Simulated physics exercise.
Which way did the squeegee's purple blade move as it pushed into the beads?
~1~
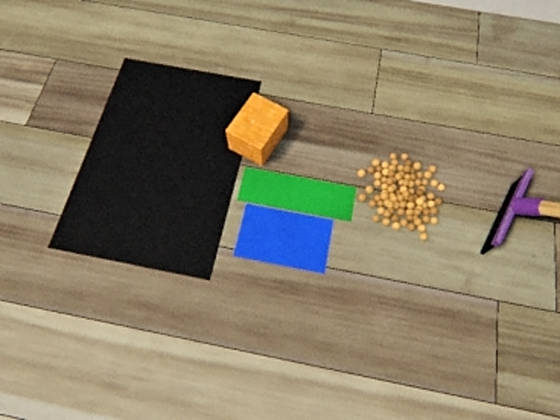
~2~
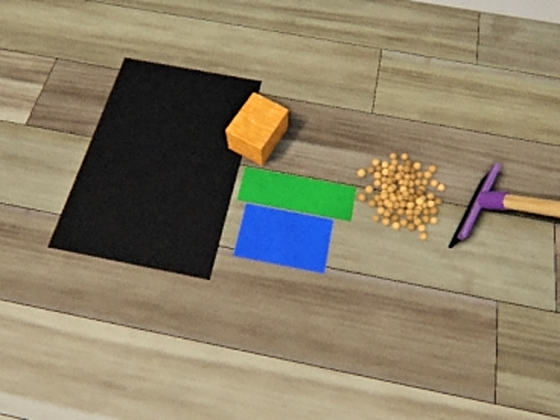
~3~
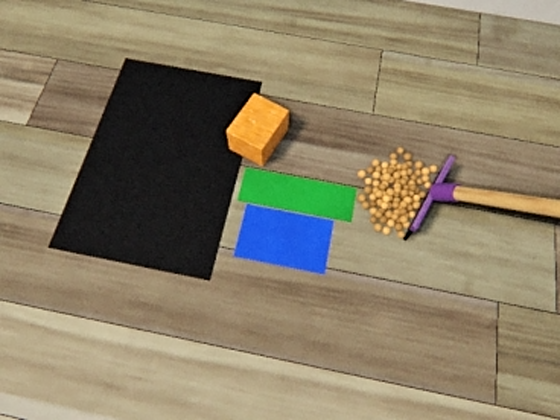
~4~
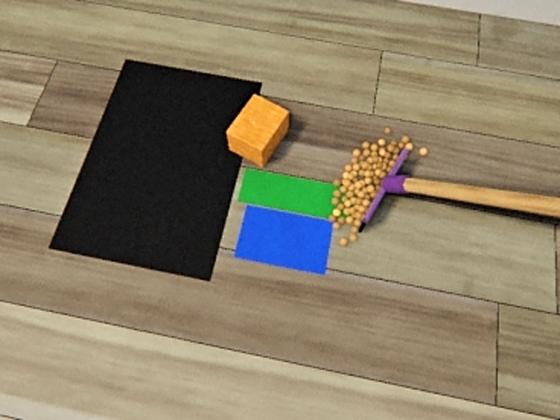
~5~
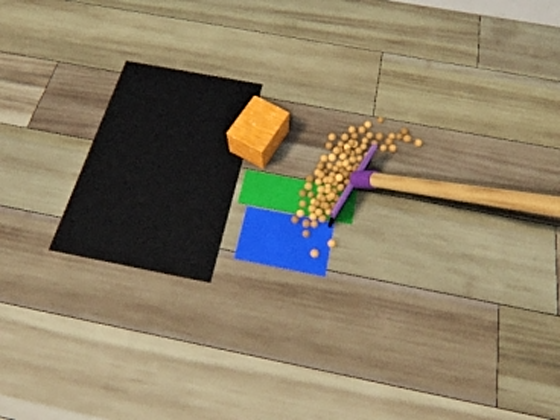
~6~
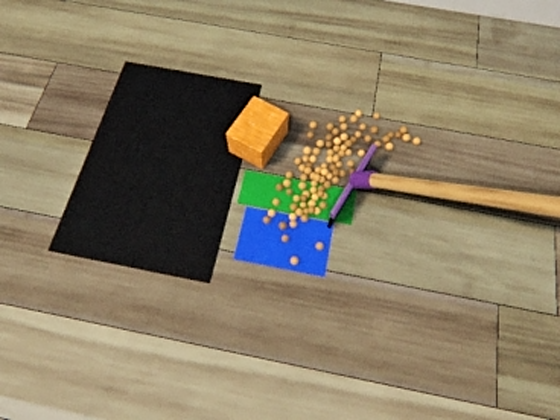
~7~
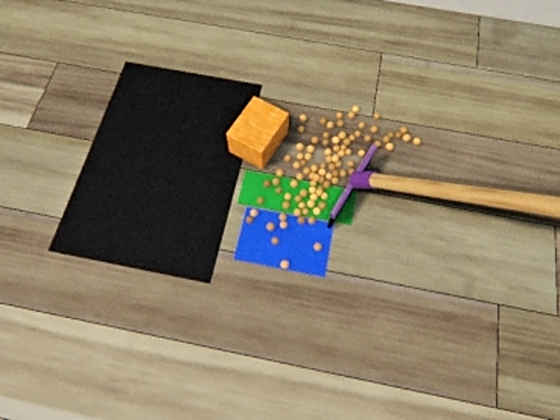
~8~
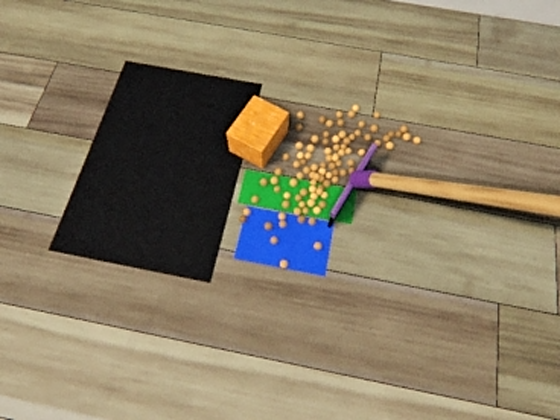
The blade moved to the left, pushing the beads toward the green and blue mats before it stopped.
